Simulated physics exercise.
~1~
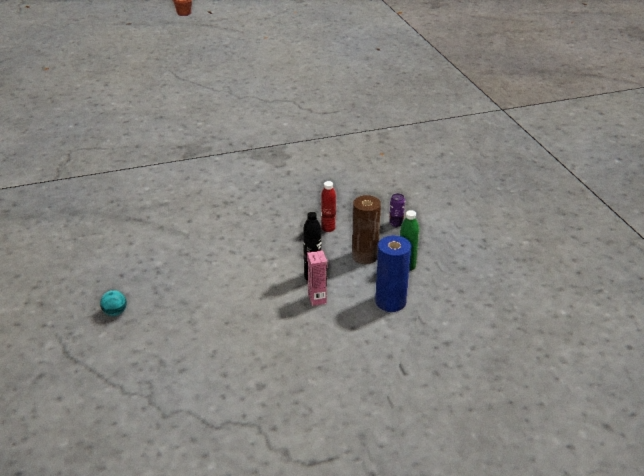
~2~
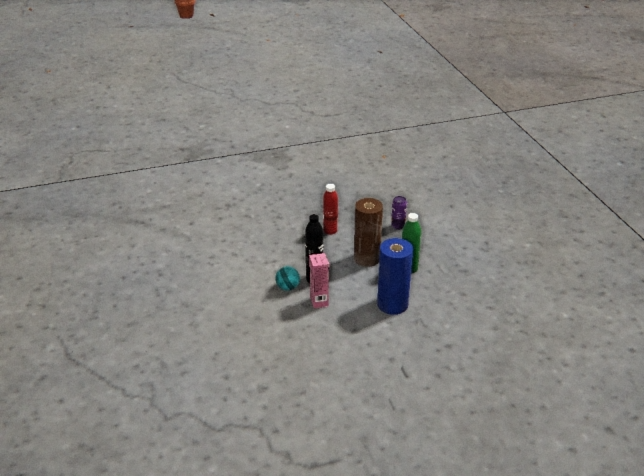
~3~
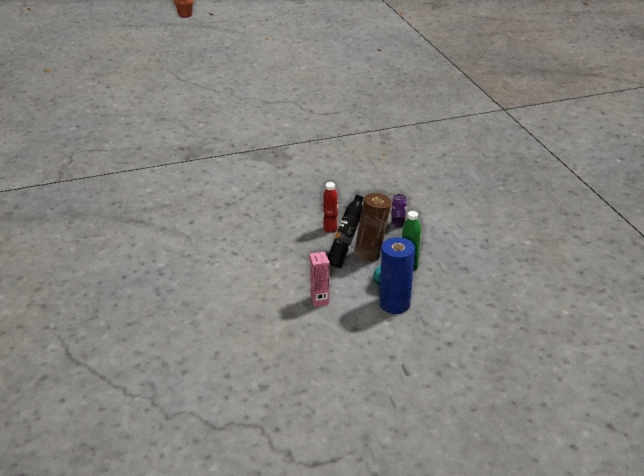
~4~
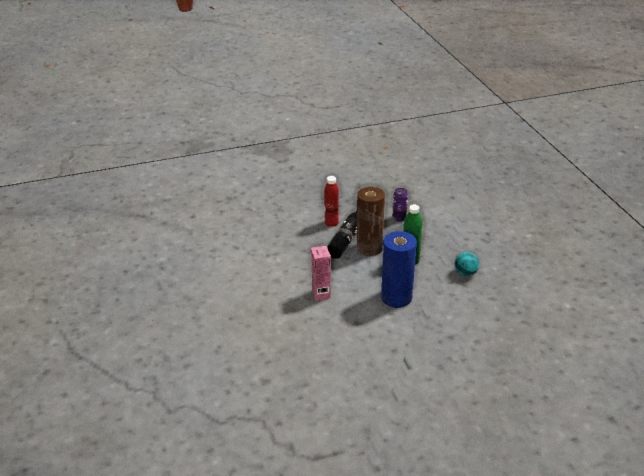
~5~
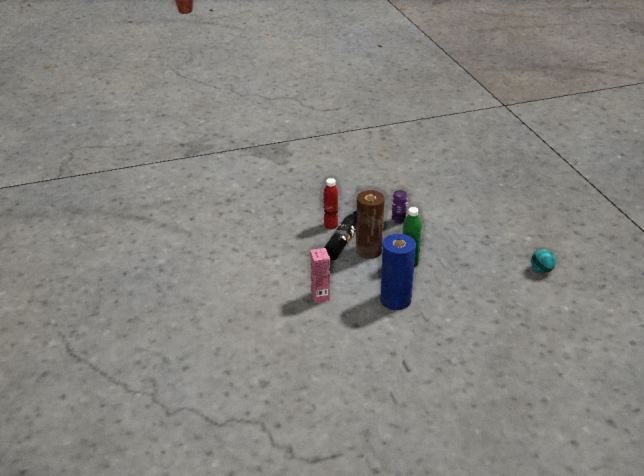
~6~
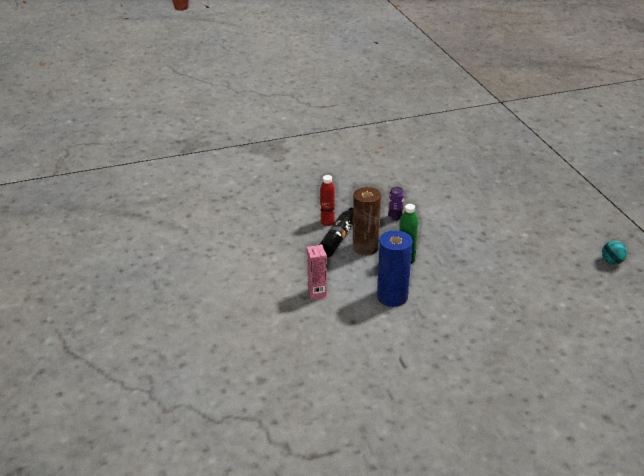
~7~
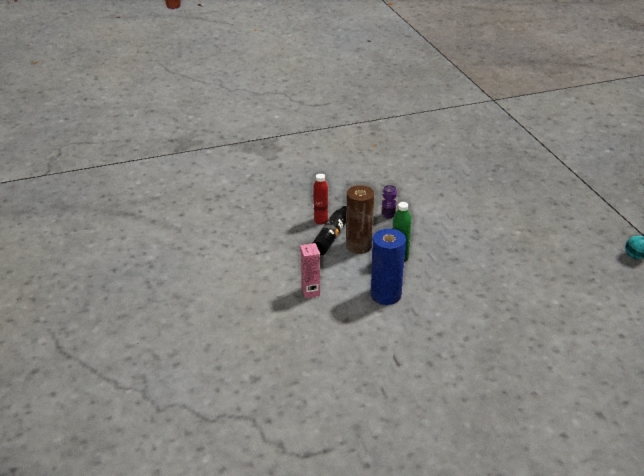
A turquoise ball rolls from the left across a gray concrete floor toward a cluster of standing bottles, a pink carton, and brown and blue rolls. It reaches the black bottle near the pink carton, and the bottle tips over toward the brown roll. The ball passes behind the blue roll and comes out on the right side of the group. It keeps rolling right across open floor until it is partly out of view at the edge. The black bottle is left lying on its side, while the other objects remain standing.
